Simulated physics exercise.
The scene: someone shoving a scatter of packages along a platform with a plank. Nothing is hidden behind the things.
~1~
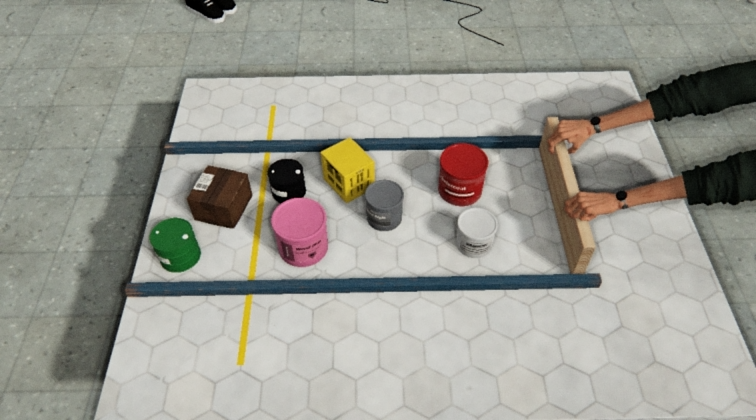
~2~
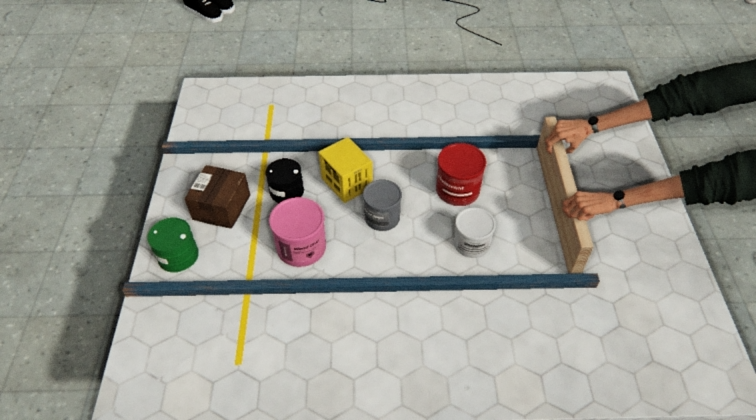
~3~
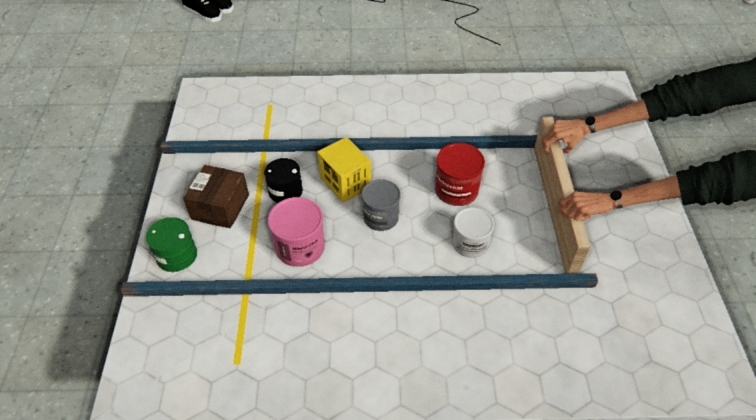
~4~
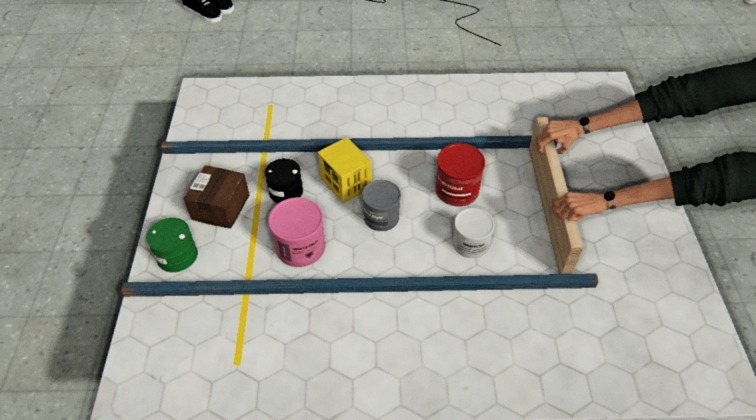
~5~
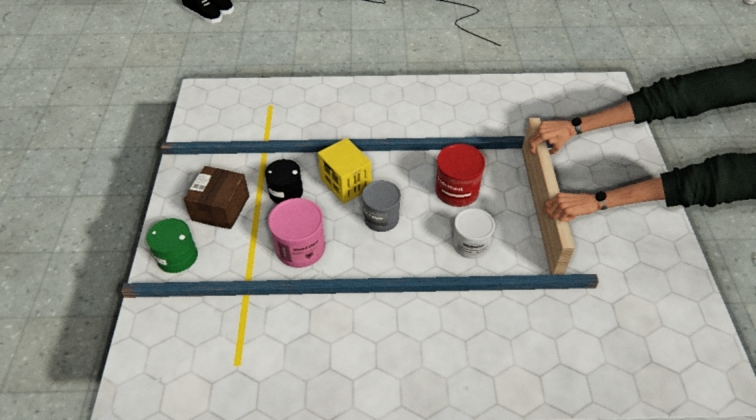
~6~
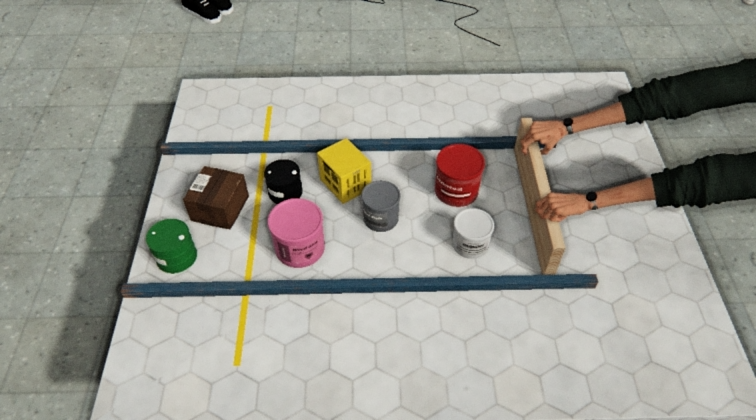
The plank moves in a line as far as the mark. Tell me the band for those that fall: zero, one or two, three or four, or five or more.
In the end the number that fall off is zero.
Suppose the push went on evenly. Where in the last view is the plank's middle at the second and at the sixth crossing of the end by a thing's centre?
At (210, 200) for the second, at (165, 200) for the sixth.
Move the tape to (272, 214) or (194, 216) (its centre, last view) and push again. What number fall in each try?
Down on the ground: 0 and 4.
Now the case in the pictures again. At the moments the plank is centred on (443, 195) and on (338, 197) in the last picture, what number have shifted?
2 and 7.
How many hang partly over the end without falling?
The number is 1.
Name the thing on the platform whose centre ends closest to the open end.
It is the green canister.
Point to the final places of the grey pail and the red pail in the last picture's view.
The grey pail stops around (229, 219); the red pail around (233, 184).
Soon after, none off yet; green canister at rest near (172, 246); brown box at rest near (217, 198); black canister at rest near (284, 182).
After that, none off yet; green canister at rest near (172, 246); brown box at rest near (217, 198); black canister displaced a little near (277, 183).
And then, none off yet; green canister at rest near (172, 246); brown box displaced a little near (195, 203); black canister displaced about its own width near (232, 175).
In the end, the number that fall off is zero.
